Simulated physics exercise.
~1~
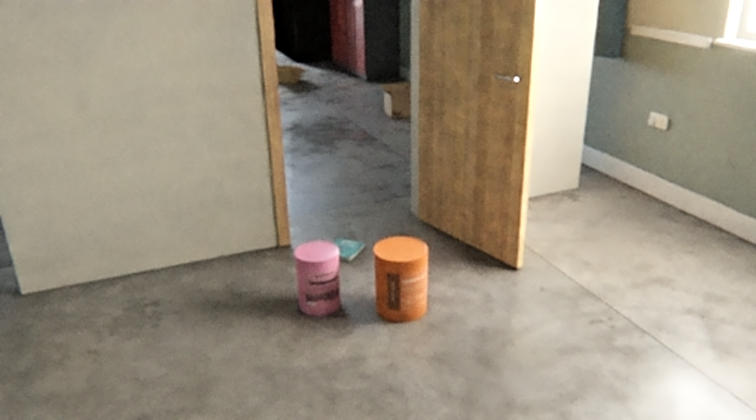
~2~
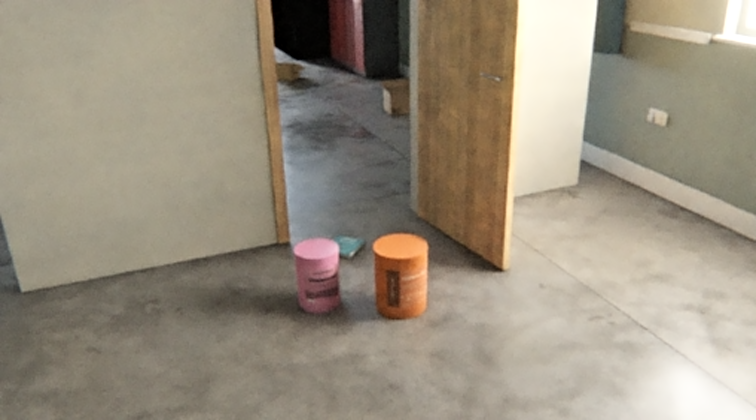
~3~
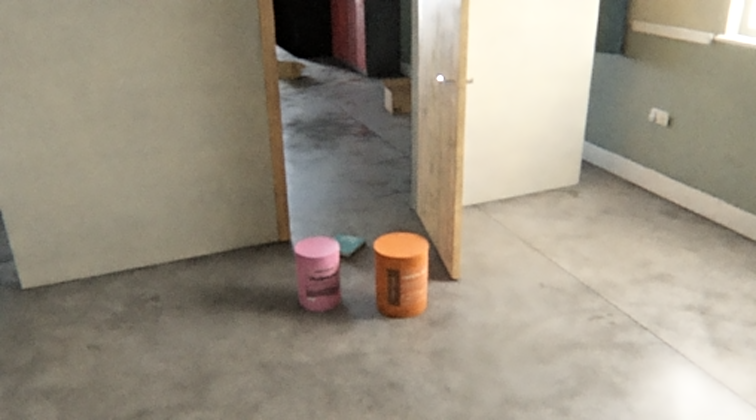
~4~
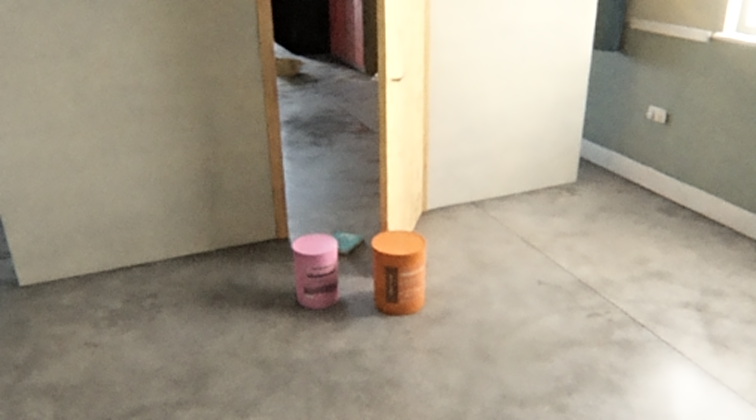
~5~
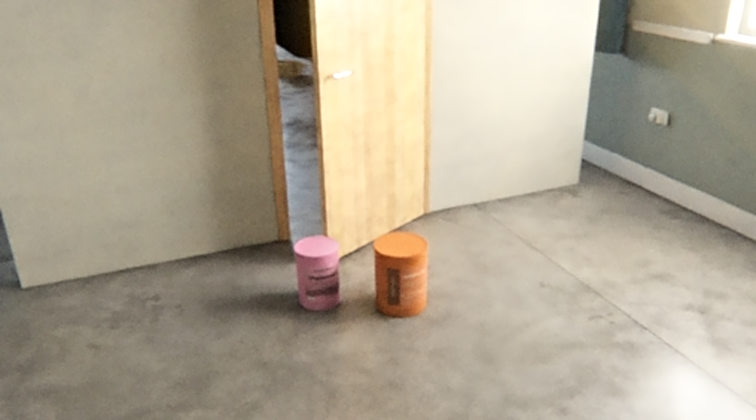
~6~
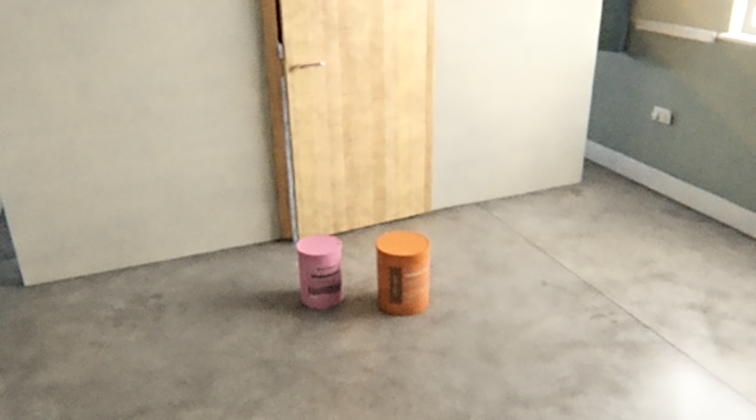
In a bare room with a grey concrete floor, a slightly swaying view looks down at a doorway in a pale partition wall. A wooden door stands wide open on the right, with a pink pail and a larger orange one in front of the opening and a small turquoise book lying just behind them. The door swings round to the left, passing behind the pails and narrowing the view of the dark space beyond. As it sweeps across, the book disappears from sight. Finally the door is all but shut, a thin gap showing at its left edge, and both pails stand where they were.
